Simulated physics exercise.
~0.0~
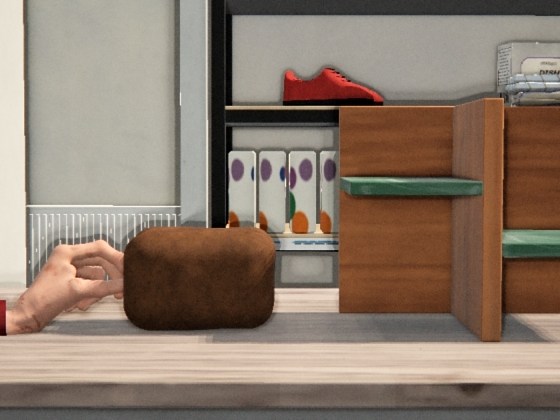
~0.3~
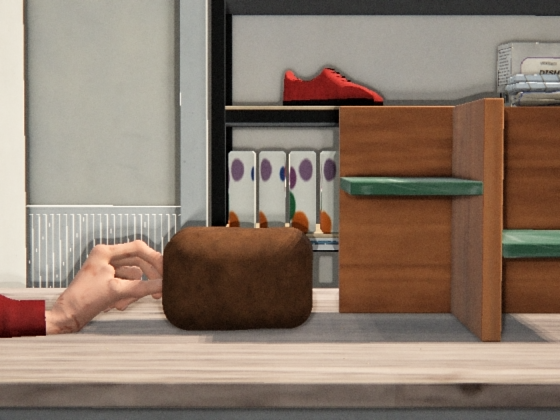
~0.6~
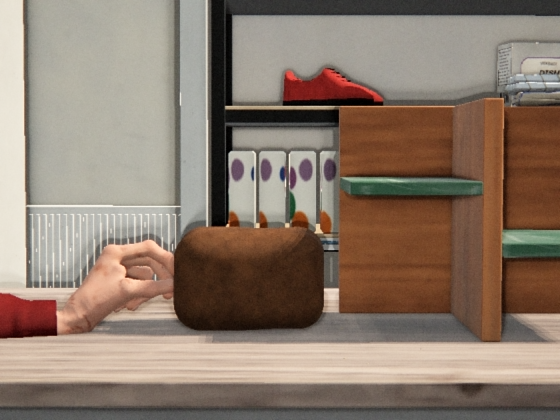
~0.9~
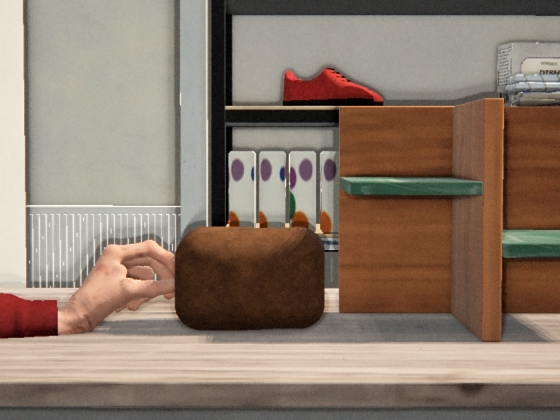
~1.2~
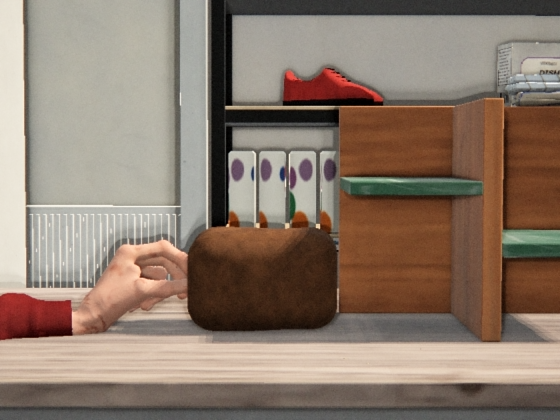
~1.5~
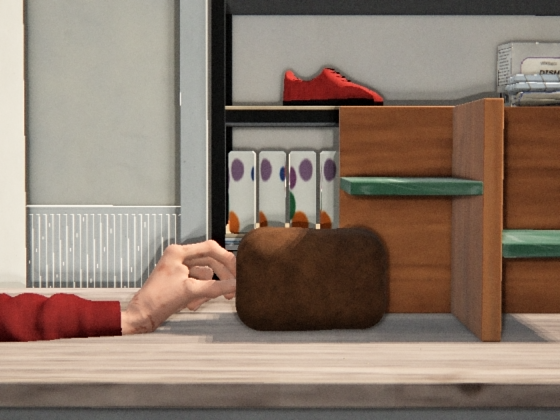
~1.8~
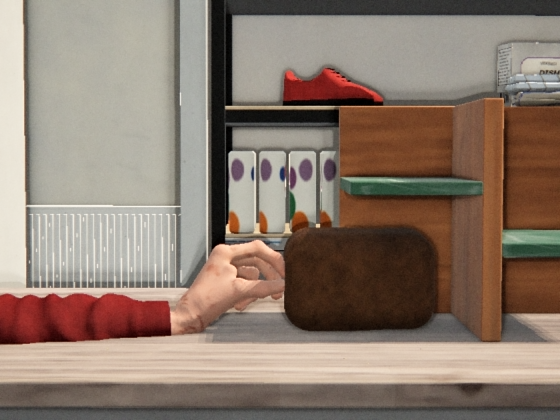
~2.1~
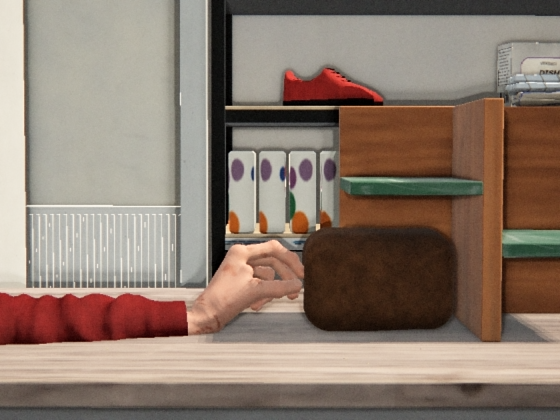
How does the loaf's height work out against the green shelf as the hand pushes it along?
The loaf is low enough to clear the shelf. It slides in beneath it, with a gap left above its top.
